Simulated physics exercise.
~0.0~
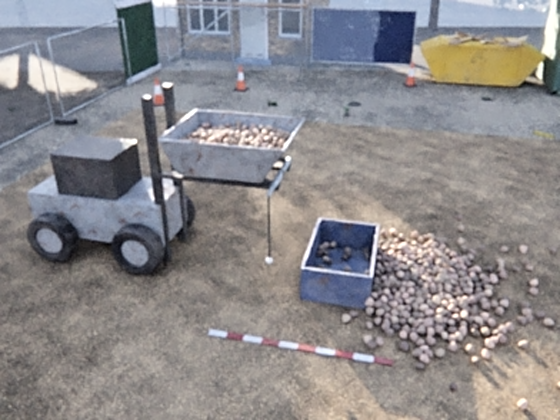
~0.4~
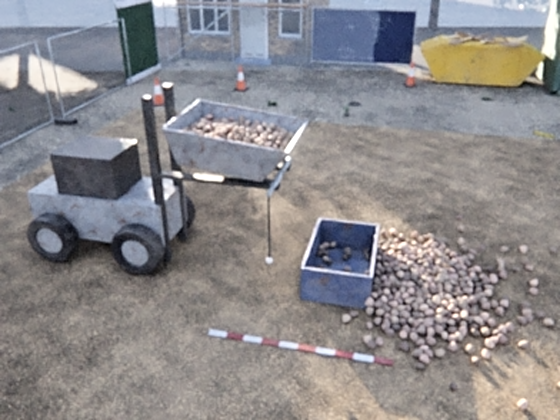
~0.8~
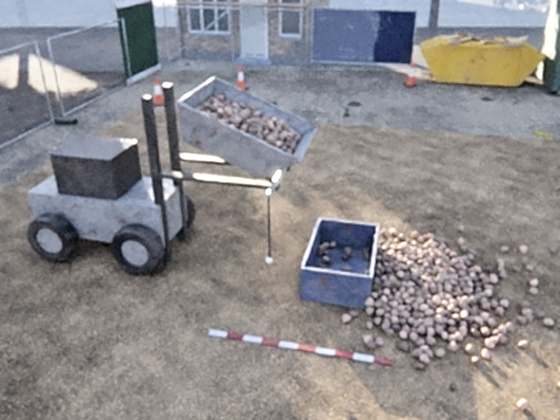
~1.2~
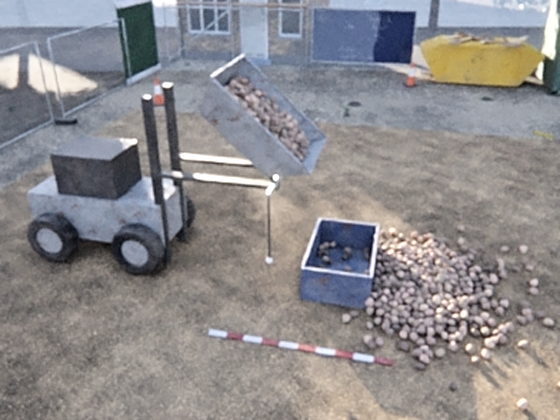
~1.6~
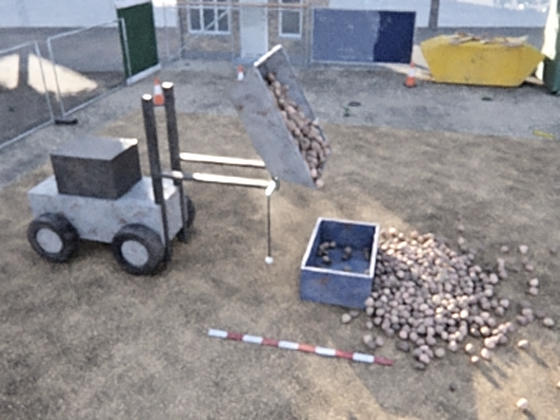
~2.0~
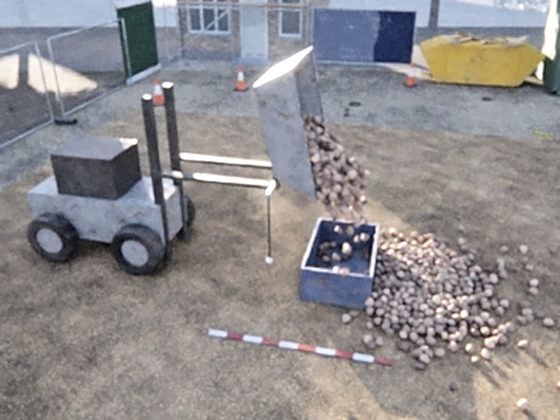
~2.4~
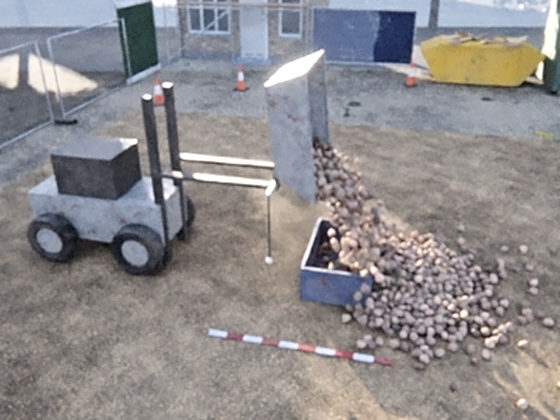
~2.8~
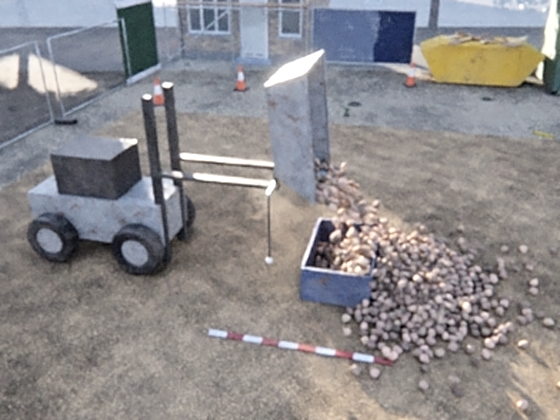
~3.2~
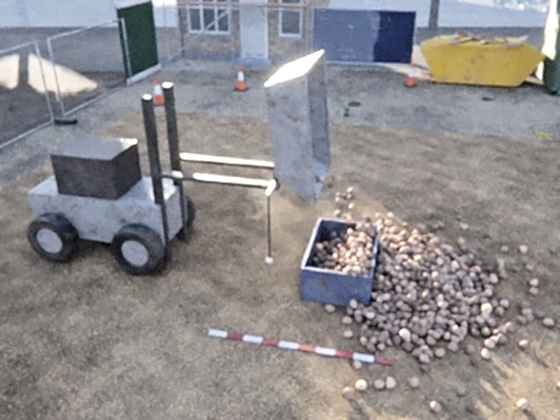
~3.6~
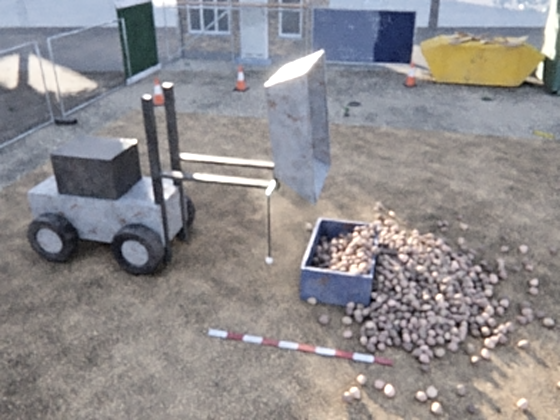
A forklift-like machine tipped its raised grey skip steeply to the right, pouring brown rounded stones into and around a blue bin beside a loose pile, until the skip hung empty, the bin was much fuller and a few stones had rolled forward.
